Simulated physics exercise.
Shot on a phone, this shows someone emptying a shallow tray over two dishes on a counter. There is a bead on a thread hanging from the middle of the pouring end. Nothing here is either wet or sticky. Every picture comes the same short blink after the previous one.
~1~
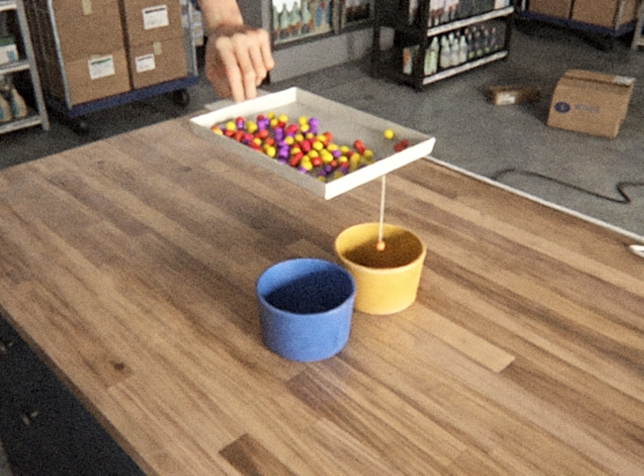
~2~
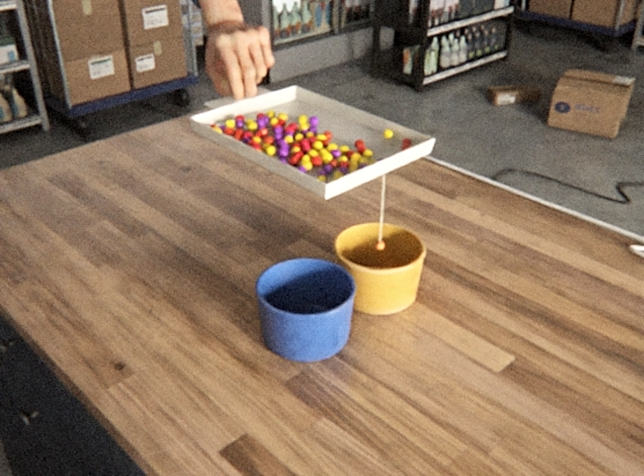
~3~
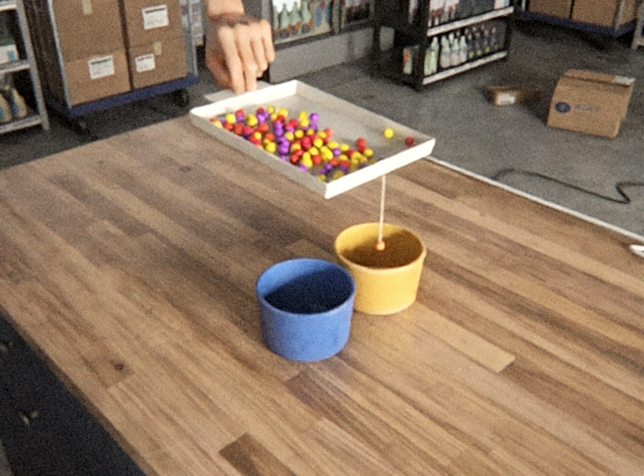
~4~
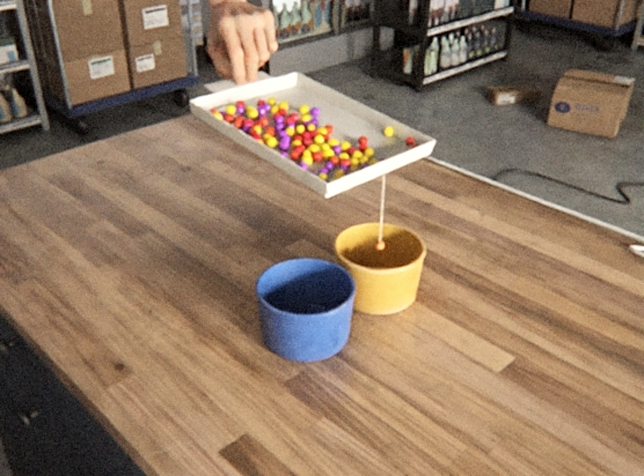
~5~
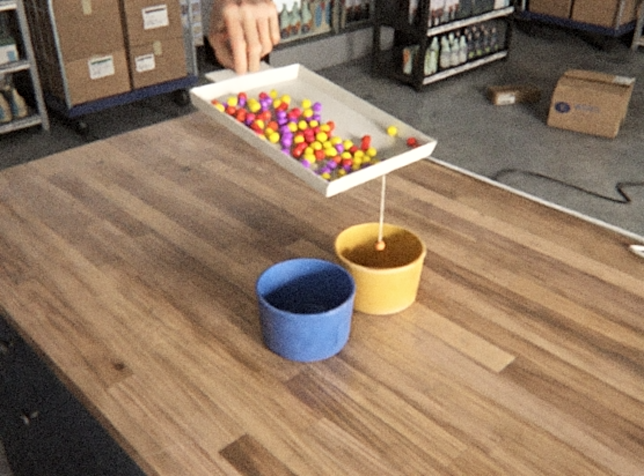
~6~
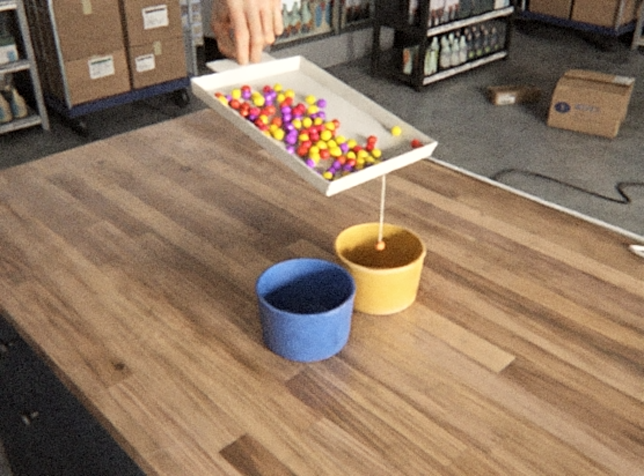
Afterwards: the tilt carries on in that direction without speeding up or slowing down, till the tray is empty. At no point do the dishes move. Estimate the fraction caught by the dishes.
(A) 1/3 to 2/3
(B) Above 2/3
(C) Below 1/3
Below 1/3.
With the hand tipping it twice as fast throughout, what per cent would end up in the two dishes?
I'd expect near 0 per cent.
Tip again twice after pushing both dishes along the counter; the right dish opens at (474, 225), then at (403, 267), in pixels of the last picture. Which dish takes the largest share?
Place one: The leftmost one; place two: The rightmost one.
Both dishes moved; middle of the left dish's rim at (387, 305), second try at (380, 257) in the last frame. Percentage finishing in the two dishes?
Respectively 80 % and 20 %.
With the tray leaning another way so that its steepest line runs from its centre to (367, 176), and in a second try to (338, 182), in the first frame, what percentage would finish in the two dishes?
First case: 10 %; second case: 60 %.
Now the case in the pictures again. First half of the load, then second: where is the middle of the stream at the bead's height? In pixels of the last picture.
About (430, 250) to begin with, then about (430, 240).
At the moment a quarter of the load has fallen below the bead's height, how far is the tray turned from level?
I'd put it at about 85 degrees.
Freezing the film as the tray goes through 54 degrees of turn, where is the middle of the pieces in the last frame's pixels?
The centre of the load shows up near (374, 138) in the last view.
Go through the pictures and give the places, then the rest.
Corners of the pouring end at (327, 183) and (431, 138), level; middle of the load at (296, 149), round plastic beads; left dish at (339, 327); right dish at (412, 282); bead on its thread at (380, 246), in the first frame.
Corners of the pouring end at (327, 183) and (431, 138), level; middle of the load at (296, 148), in the second frame.
Corners of the pouring end at (327, 183) and (431, 139), tipped barely, lowest at the right corner; middle of the load at (296, 145), in the third frame.
Corners of the pouring end at (328, 182) and (432, 140), tipped a little, lowest at the right corner; middle of the load at (297, 141), in the fourth frame.
Corners of the pouring end at (329, 182) and (433, 141), tipped a little, lowest at the right corner; middle of the load at (299, 137), a stray few on the move, in the fifth frame.
Corners of the pouring end at (330, 181) and (433, 142), tipped a little, lowest at the right corner; middle of the load at (304, 134), nearly all on the move; left dish at (339, 327); right dish at (412, 282), in the sixth frame.
Soon after the last picture, tray tipped steeply; nearly all on the tray; a stray few in the air.
A little later, tray tipped right over; about a third on the tray; about half outside both; about a quarter in the air.
Later still, tray tipped past a quarter turn; a stray few in the right dish; nearly all outside both.
By the end, tray tipped past a quarter turn; none in the left dish; a stray few in the right dish; nearly all outside both.
